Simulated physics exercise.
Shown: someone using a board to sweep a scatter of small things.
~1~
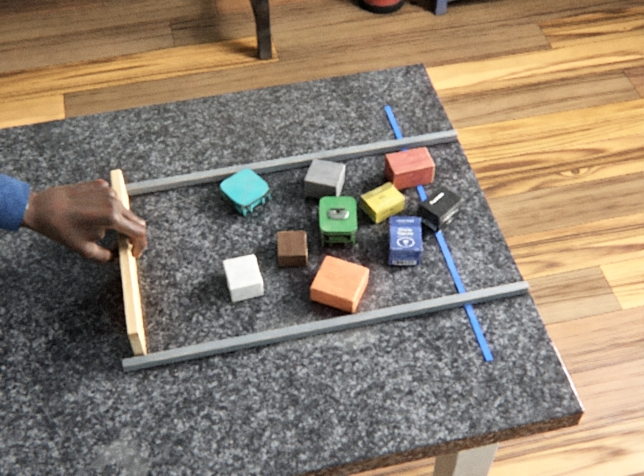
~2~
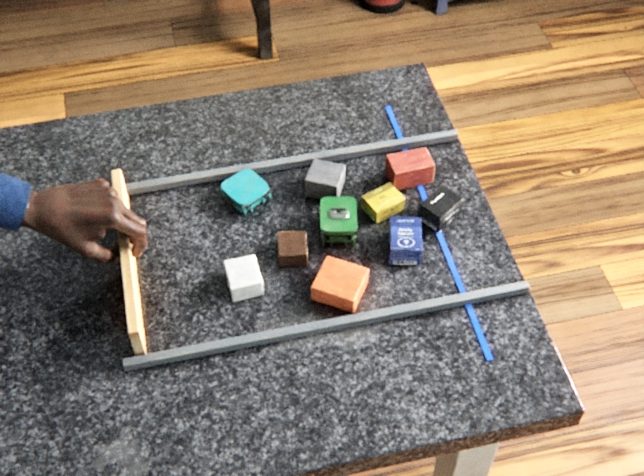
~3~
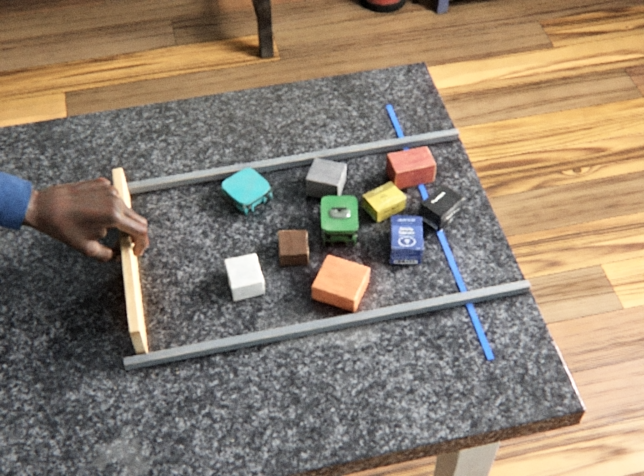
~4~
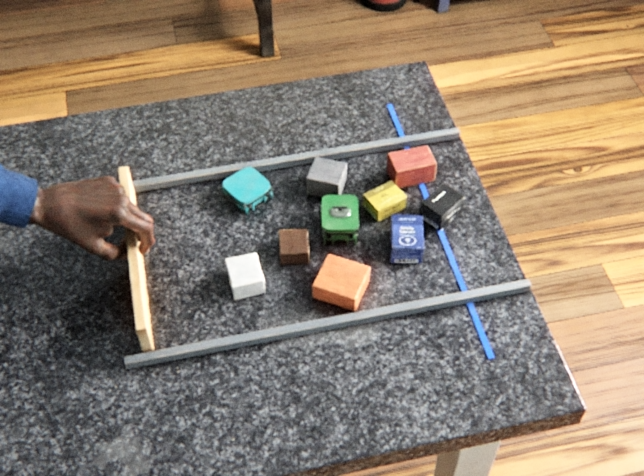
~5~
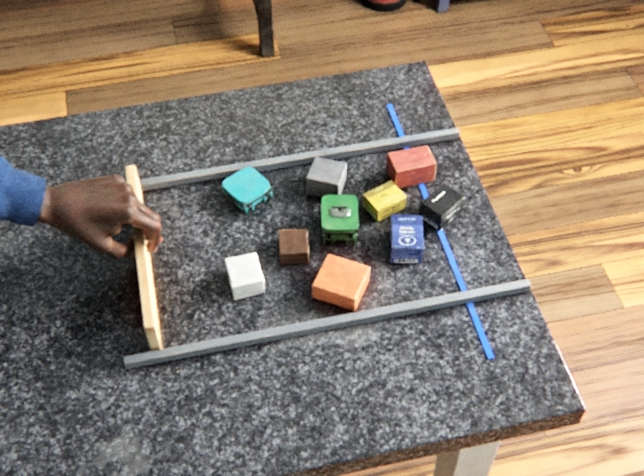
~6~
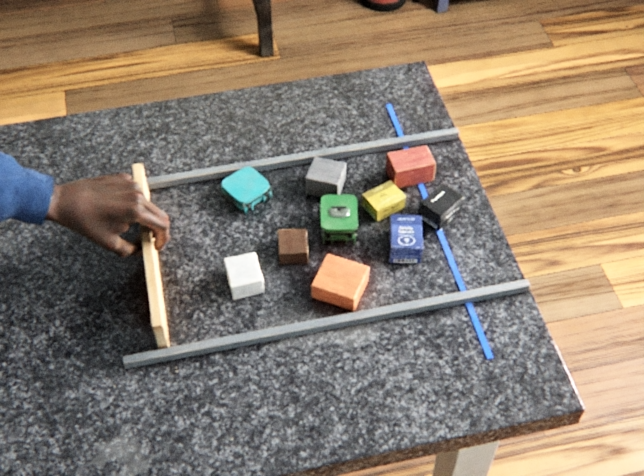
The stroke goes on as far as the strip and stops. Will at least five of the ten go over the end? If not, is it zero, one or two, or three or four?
No, three or four go over.
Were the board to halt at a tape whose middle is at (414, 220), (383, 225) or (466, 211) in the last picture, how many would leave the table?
Floor tally per try: 1 / 0 / 6.
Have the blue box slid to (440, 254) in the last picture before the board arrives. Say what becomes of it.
From that start, the object then is safe.
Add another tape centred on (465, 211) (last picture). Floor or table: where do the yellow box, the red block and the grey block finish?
Yellow box goes off, red block goes off, grey block goes off.
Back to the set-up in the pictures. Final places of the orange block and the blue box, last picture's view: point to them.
Result: One at about (479, 268), the other at about (487, 223).
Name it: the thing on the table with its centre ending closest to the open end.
Foremost is the grey block.
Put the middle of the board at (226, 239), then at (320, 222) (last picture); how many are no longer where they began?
Moved so far: 1, then 7.
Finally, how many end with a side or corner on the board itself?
It touches 4.
A little later, none off yet; black box at rest near (441, 207); red block at rest near (410, 167); blue box at rest near (406, 239).
Next, none off yet; black box shifted about its own width near (483, 225); red block shifted about its own width near (467, 158); blue box shifted about its own width near (448, 229).
When it is over, the number that fall off is three or four; down, yellow box, red block and black box.
